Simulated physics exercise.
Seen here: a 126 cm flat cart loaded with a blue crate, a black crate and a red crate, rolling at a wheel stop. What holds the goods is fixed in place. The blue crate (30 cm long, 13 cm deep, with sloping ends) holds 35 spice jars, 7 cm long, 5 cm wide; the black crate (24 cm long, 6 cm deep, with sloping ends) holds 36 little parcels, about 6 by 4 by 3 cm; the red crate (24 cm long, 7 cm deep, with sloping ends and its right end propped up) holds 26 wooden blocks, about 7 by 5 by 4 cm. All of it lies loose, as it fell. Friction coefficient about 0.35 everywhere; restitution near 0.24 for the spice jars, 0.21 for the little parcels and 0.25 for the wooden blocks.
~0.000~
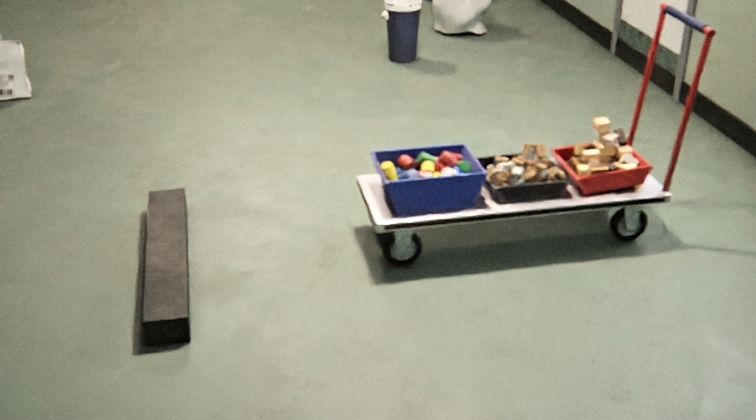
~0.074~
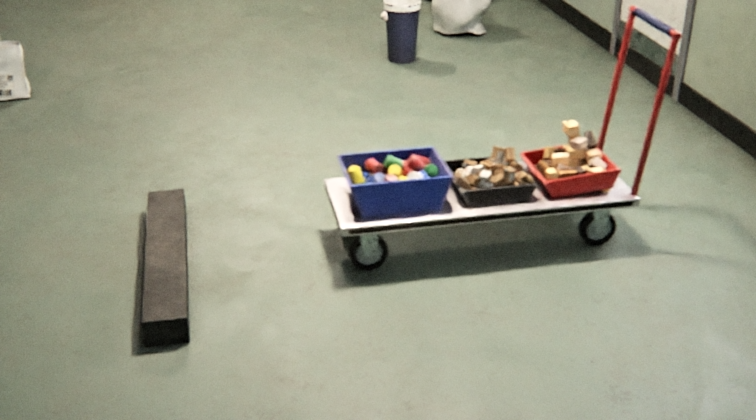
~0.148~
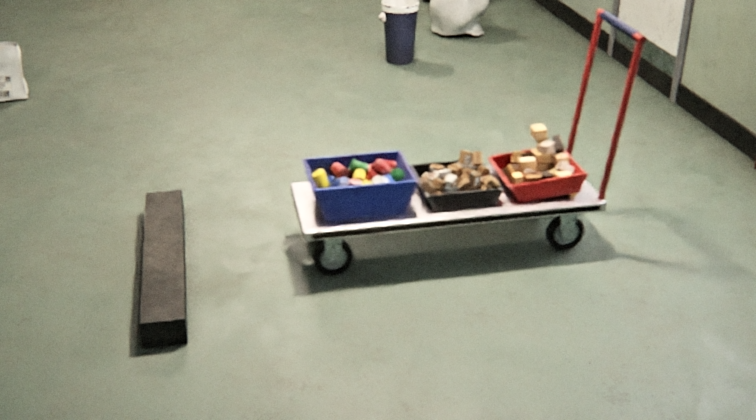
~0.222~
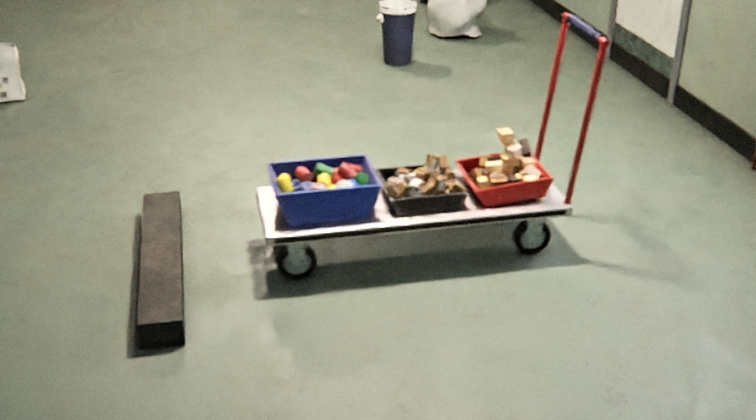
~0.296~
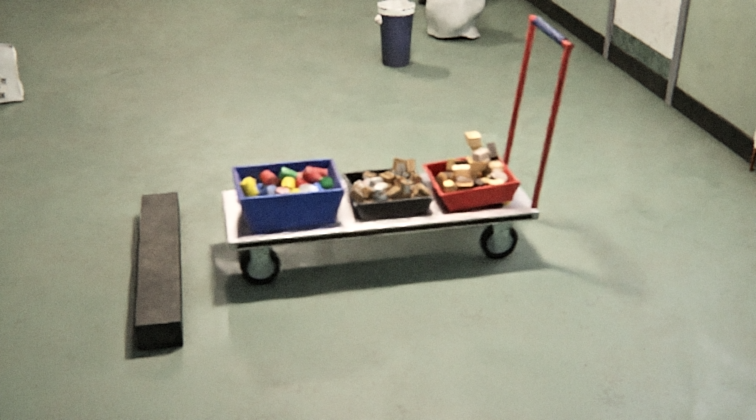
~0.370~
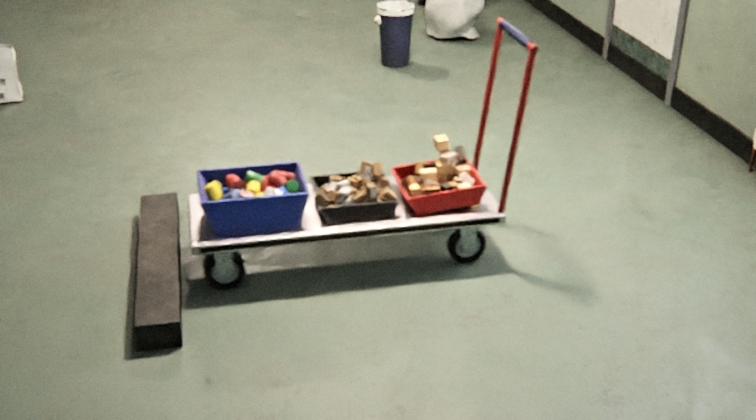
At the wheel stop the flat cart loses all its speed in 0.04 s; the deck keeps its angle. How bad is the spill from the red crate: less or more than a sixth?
The red crate loses over a sixth of its wooden blocks.
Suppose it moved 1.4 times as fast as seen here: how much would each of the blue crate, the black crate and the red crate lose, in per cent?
Then blue crate 0, black crate 30, red crate 20 per cent.
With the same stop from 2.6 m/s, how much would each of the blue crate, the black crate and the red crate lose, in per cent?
Then blue crate 10, black crate 30, red crate 20 per cent.
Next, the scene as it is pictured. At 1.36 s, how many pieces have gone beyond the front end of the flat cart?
About 0.
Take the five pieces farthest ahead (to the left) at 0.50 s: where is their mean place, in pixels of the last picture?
Near (190, 195).
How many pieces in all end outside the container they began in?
Roughly 14 in all.
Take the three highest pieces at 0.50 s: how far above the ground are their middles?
About 42 cm.
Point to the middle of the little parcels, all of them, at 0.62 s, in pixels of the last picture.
Near (319, 196).
After 0.40 s, contact.
After 0.50 s, blue crate 35 in, 0 out, black crate 34 in, 2 out and red crate 26 in, 0 out.
After 0.62 s, blue crate 35 in, 0 out, black crate 30 in, 6 out and red crate 21 in, 5 out.
After 0.85 s, blue crate 35 in, 0 out, black crate 29 in, 7 out and red crate 19 in, 7 out.
When it is over (at 1.36 s), blue crate 35 in, 0 out, black crate 29 in, 7 out and red crate 19 in, 7 out. Asked share, 7 of 26, 27 per cent.
